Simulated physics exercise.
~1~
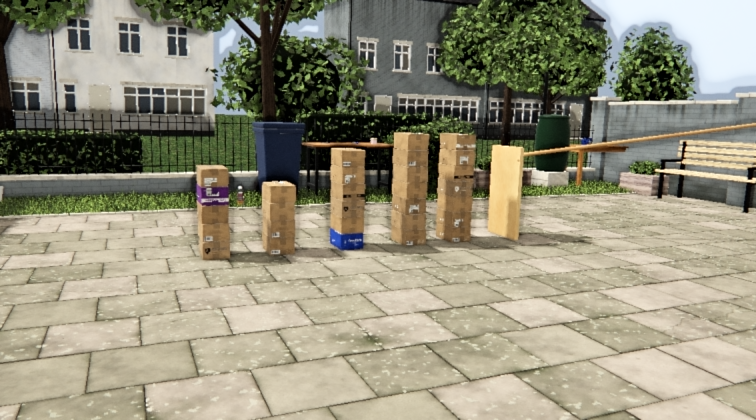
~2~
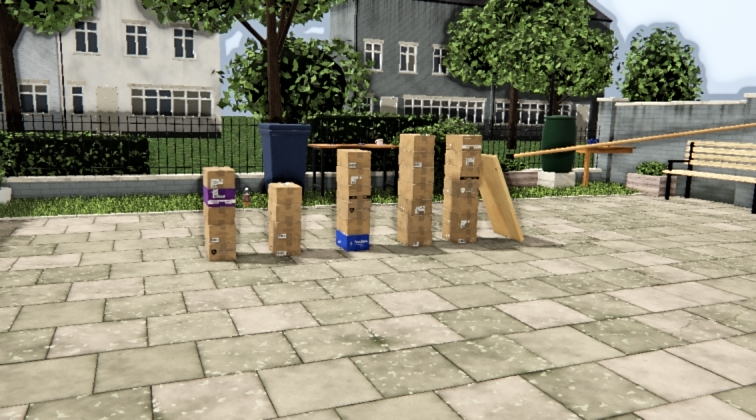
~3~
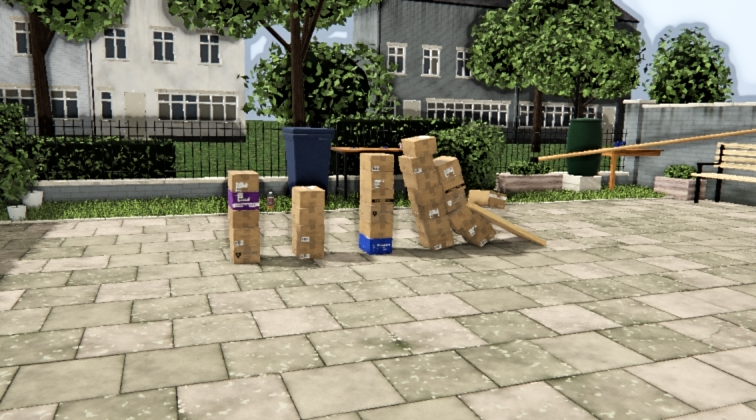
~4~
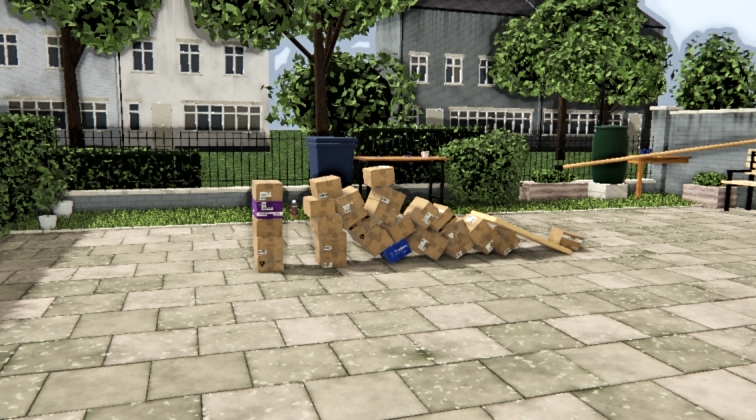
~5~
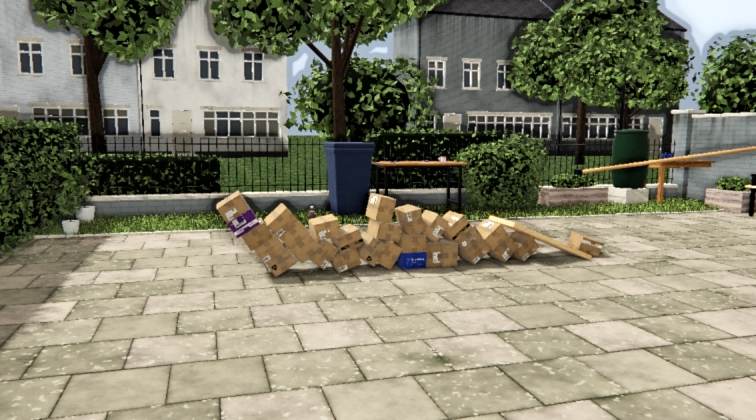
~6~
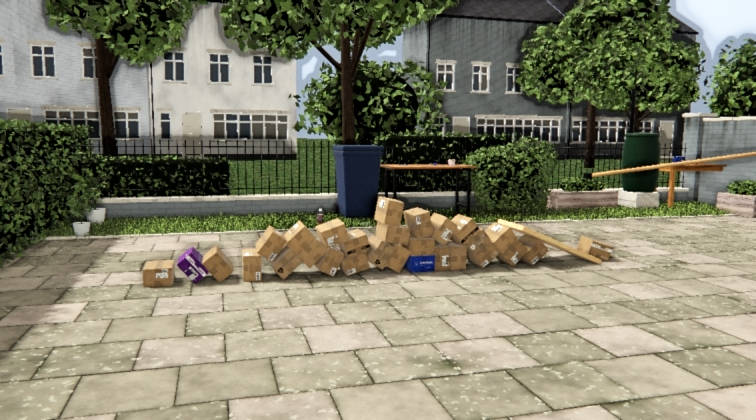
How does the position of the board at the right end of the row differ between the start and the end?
At the start the board stands upright beside the stacks of parcels. By the end it has fallen over and lies on its side, at a slant, at the right end of the heap.
